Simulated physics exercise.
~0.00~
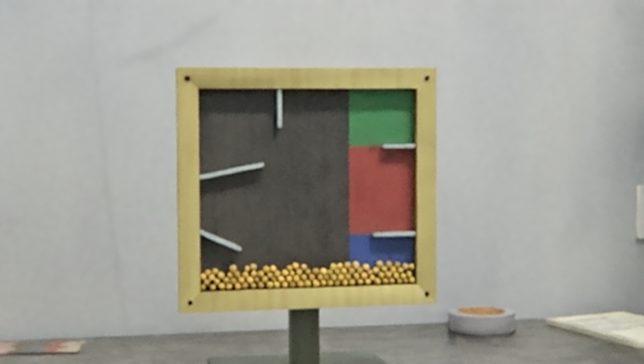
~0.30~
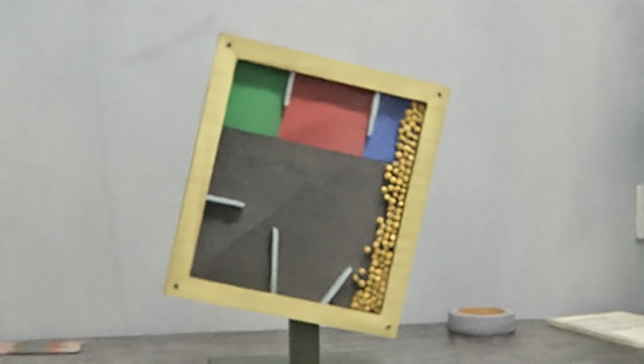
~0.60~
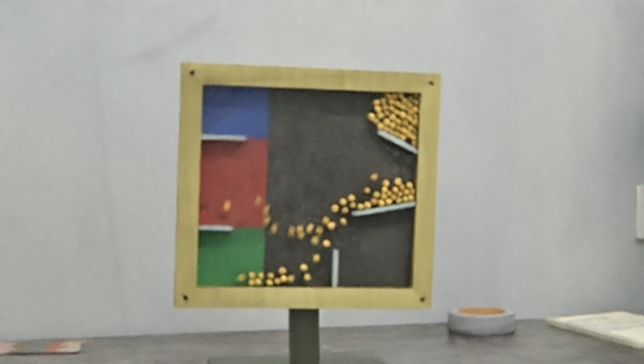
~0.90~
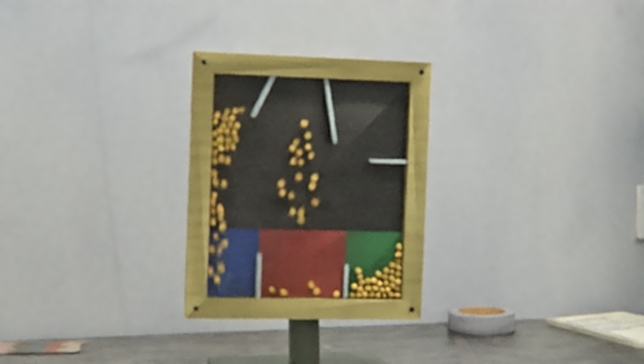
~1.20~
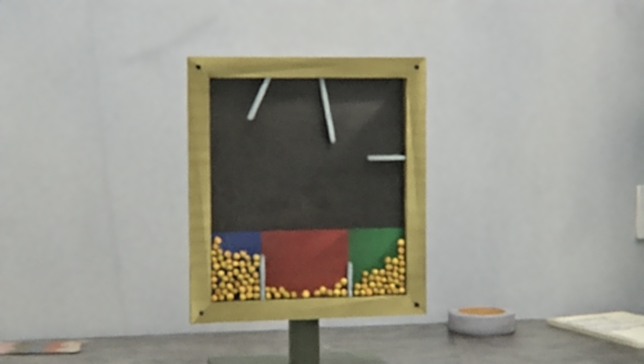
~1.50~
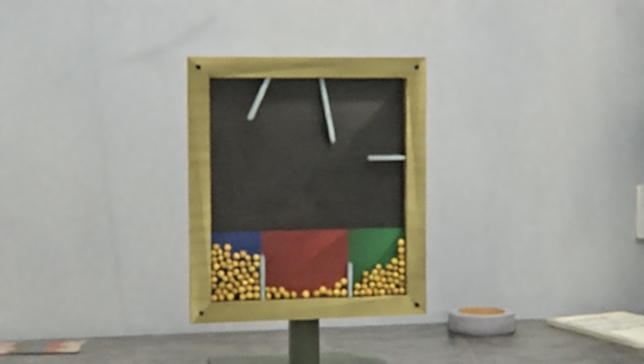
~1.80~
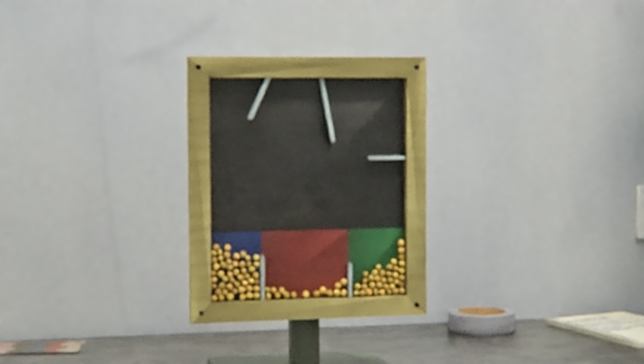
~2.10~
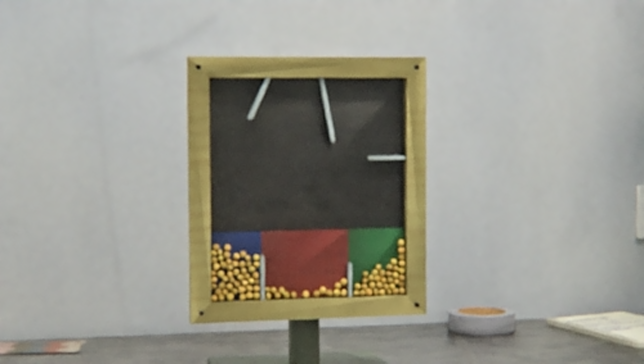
At first, small golden beads lie in a layer along the bottom of a flat, square wooden box on a stand, with green, red and blue pockets down its right side. The box turns anticlockwise, and the beads heap along its right edge. As it goes on, the coloured pockets swing to the left, while beads gather on two slats at right and spill down towards the green one. The box keeps turning until the pockets are at the bottom, and the remaining beads drop in. Finally everything rests, with blue fullest, green next and red holding few.
